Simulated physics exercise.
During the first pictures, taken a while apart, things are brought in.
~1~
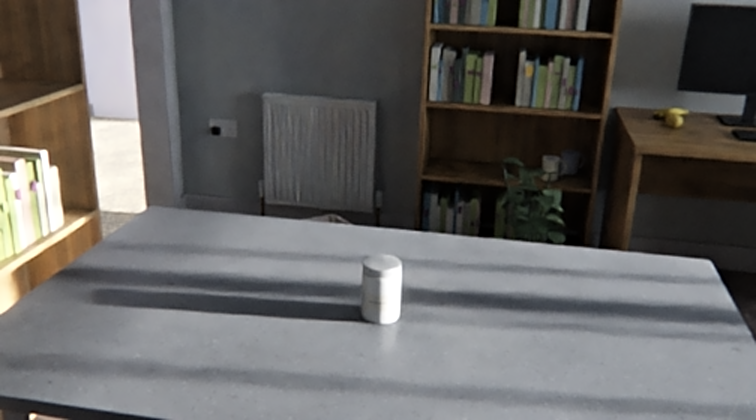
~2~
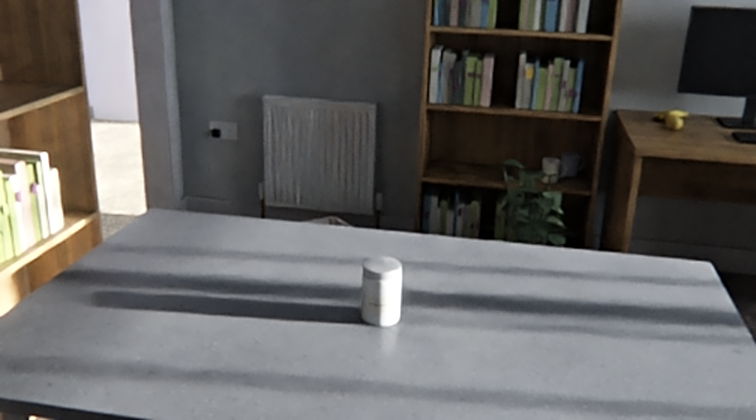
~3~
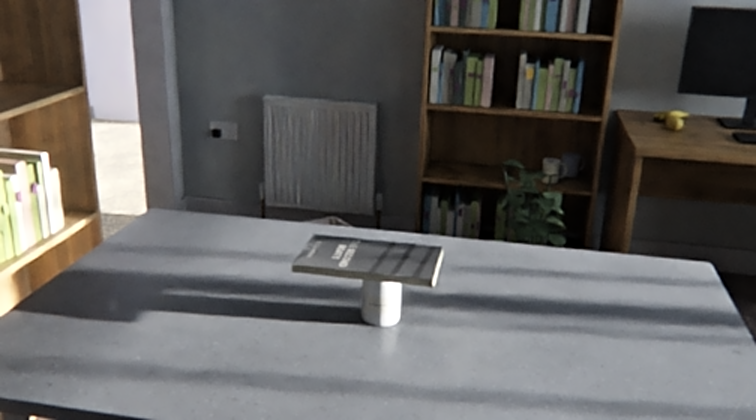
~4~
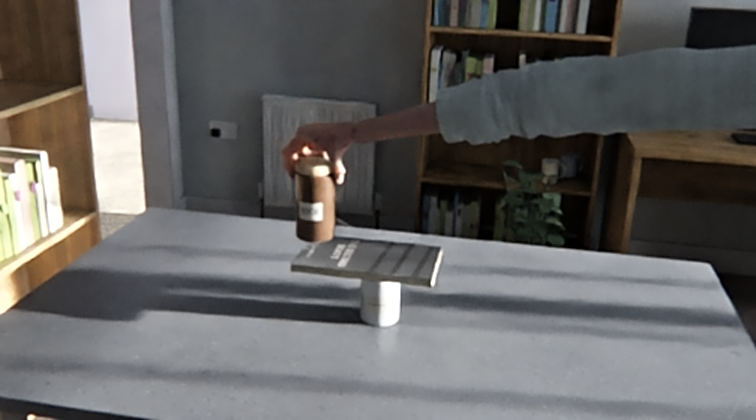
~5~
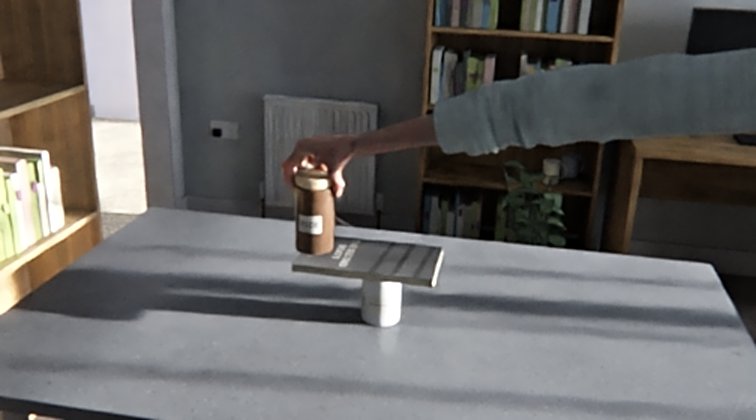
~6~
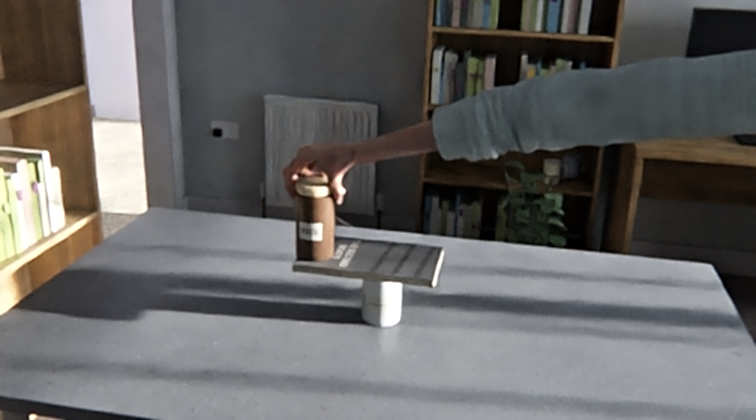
The footage shows a white jar standing on a grey table, then a book lying flat across its top, before a hand reaches in from the right and lowers a brown jar onto the book's left end, keeping hold of it.
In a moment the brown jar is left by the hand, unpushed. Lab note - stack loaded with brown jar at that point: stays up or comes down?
Watch - it doesn't survive it, sadly.
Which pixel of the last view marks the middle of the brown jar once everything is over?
Close to pixel (238, 298).
Then, 0.30 s past the last view, brown jar now fallen; grey book rocked 50° from its first pose.
Then, 0.50 s past the last view, grey book rocked 75° from its first pose.
Finally, fallen, brown jar and grey book; white jar still in place. Final places as the last picture's camera would see them, brown jar near (238, 297). The stack gives way.
